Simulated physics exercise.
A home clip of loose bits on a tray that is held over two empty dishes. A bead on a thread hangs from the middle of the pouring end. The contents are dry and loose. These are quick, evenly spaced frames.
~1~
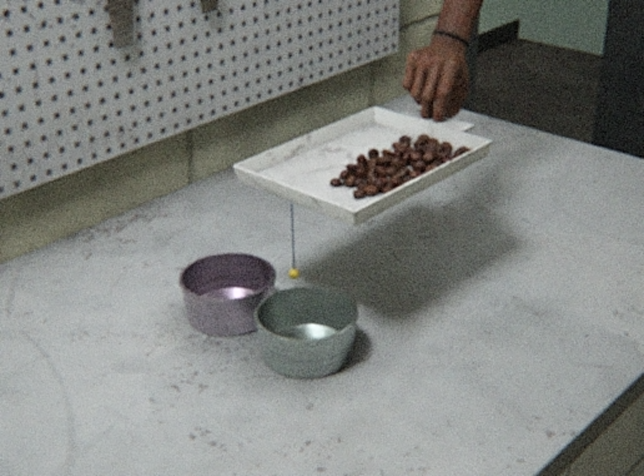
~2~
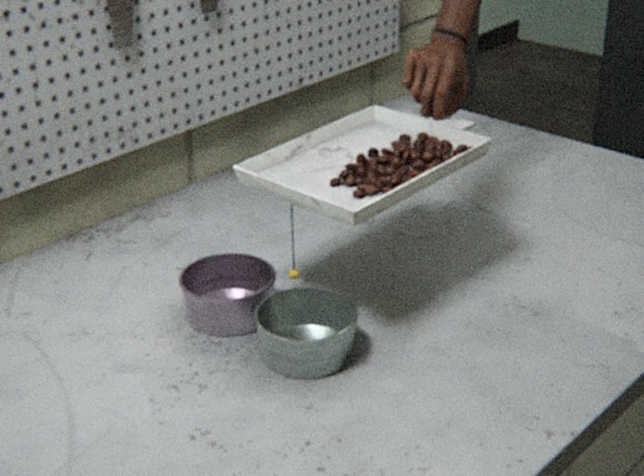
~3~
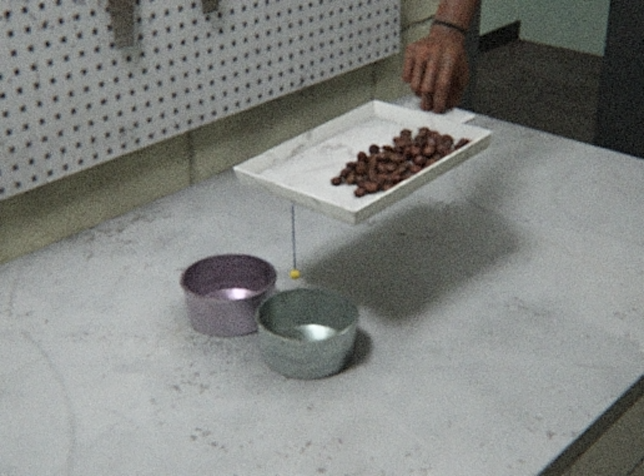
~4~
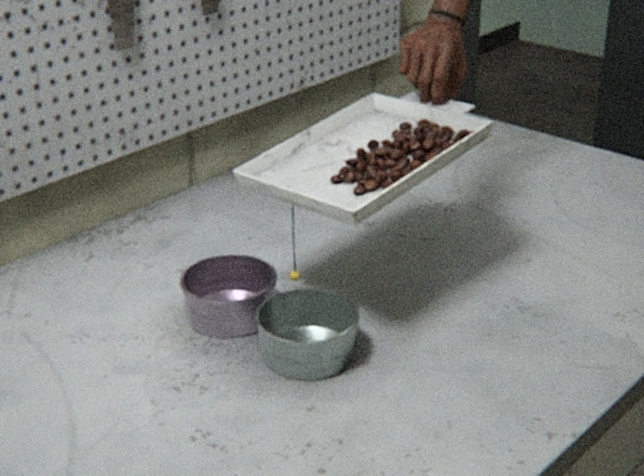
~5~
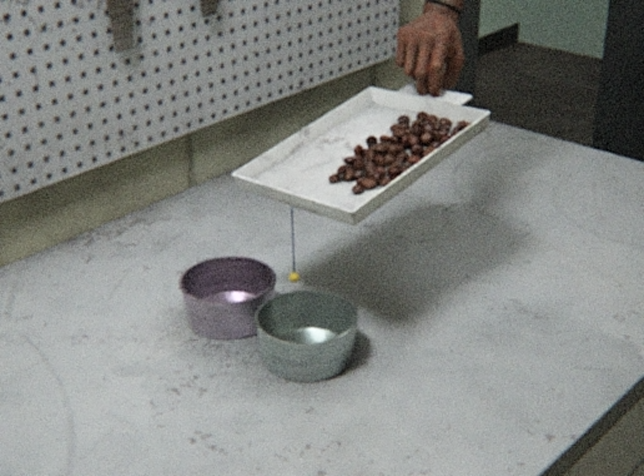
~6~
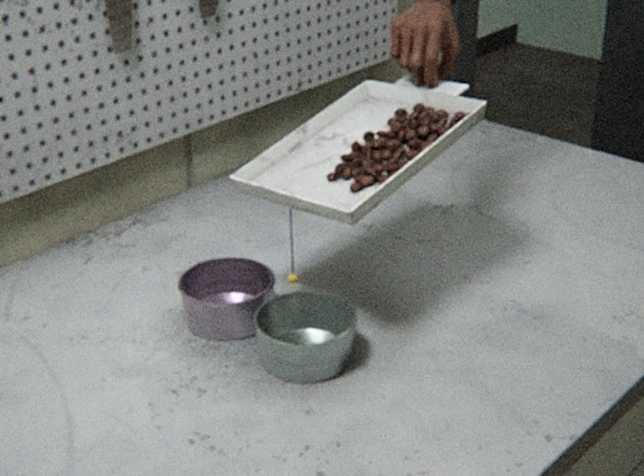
In the video, a hand holds a white tray of small brown pieces above a purple dish and a green dish, then gradually raises its far end, tilting the tray slightly while the pieces stay clustered on it.
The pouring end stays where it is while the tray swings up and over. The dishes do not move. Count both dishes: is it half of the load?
They take the larger part between them.
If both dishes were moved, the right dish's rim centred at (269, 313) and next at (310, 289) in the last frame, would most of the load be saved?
One: Over half. Two: Less than half.
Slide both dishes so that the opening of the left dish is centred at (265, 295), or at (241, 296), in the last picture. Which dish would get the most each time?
First the left dish, then the left-hand dish.
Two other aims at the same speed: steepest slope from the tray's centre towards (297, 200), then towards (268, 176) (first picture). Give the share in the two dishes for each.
Roughly 80 per cent, and 80 per cent.
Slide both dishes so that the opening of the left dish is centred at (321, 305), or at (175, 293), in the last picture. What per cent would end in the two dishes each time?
In turn 0 and 20 in a hundred.
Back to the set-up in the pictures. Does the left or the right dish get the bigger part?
The winner is left.
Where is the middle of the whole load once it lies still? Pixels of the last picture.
At about (232, 312).
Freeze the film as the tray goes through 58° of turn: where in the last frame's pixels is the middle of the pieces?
At about (279, 175).
Just after the last frame, tray tipped steeply; almost all on the tray; just a few in the left dish; just a few in the air.
A moment on, tray tipped right over; roughly a quarter on the tray; just a few in the right dish; roughly half in the left dish; about a tenth outside both; roughly a quarter in the air.
Further on, tray tipped past a quarter turn; about a tenth in the right dish; the larger part in the left dish; about a tenth outside both.
When it is over, tray tipped past a quarter turn; about a tenth in the right dish; the larger part in the left dish; about a tenth outside both.
